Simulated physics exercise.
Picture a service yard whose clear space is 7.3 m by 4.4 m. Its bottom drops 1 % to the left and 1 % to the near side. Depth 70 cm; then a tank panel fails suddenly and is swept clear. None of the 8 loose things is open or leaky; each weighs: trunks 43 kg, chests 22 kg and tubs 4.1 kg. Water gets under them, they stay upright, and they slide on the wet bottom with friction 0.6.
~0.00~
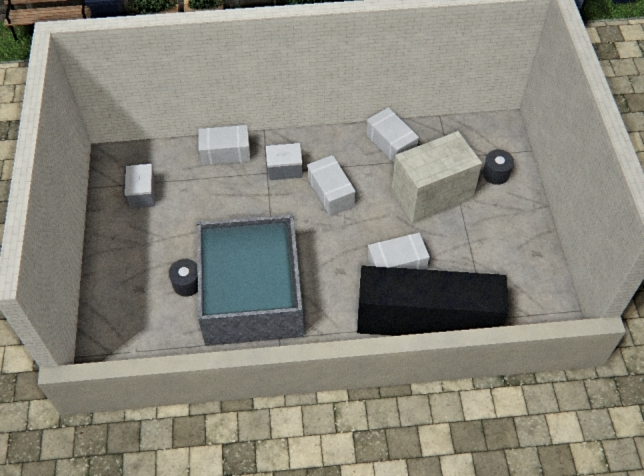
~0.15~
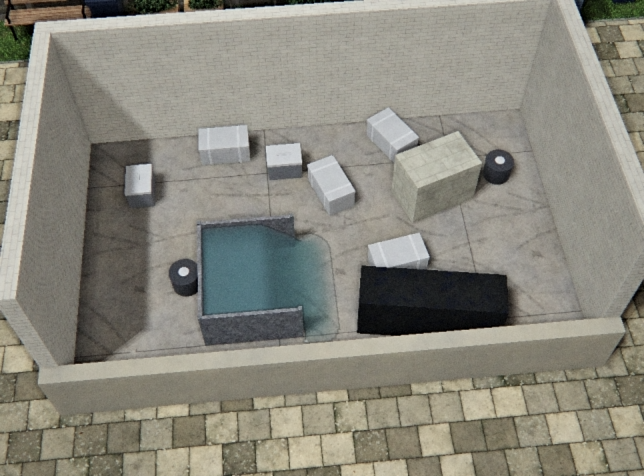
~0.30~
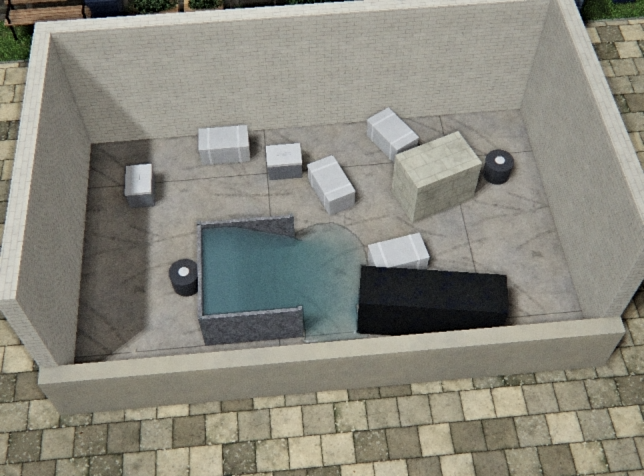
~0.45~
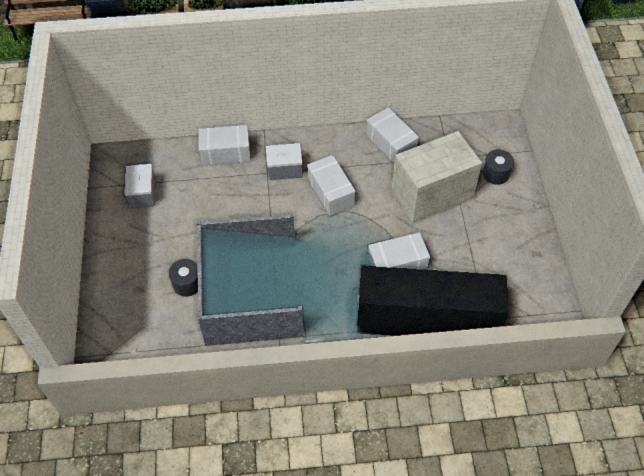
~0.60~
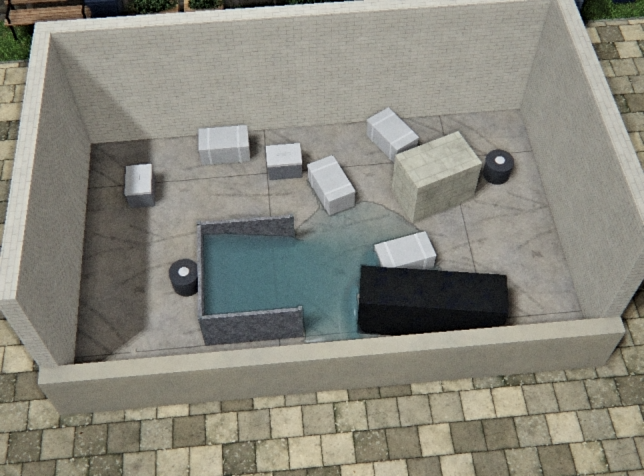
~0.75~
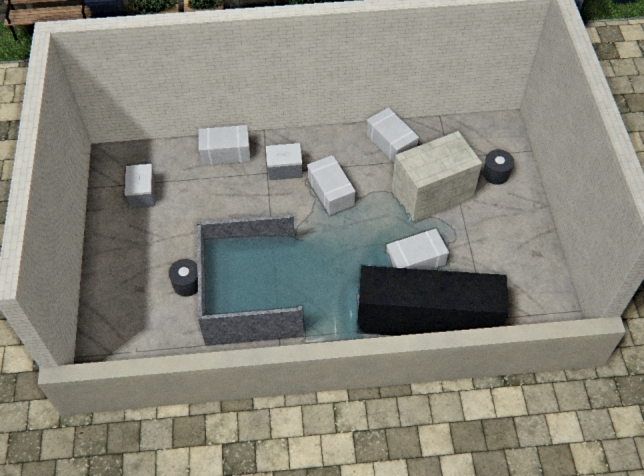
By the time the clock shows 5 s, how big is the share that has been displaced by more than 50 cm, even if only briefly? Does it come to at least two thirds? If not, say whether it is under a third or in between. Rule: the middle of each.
It will be a small part, under one third.
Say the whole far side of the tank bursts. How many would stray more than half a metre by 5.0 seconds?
In that case the number is 4.
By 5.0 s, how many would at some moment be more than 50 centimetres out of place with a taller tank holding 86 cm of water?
Result: 2.
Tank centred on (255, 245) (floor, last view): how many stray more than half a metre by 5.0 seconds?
2.
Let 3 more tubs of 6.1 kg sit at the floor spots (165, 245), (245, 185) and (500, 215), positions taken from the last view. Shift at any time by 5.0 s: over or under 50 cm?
Outcome: Stays within first, stays within next, breaks the threshold last.
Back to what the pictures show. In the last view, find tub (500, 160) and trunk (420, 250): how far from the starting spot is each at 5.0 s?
In turn: 100 cm, 200 cm.
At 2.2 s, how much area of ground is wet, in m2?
16 m2.
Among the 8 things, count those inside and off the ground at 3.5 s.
It comes to 2 of them.
After 1.1 s 1 of 8 are over 50 cm from their spots; 0 afloat.
After 2.2 s 1 of 8 are over 50 cm from their spots; 0 afloat.
After 3.5 s 1 of 8 are over 50 cm from their spots; 2 afloat.
After 5.0 s 2 of 8 are over 50 cm from their spots, and 2 have been at some point; 1 afloat.
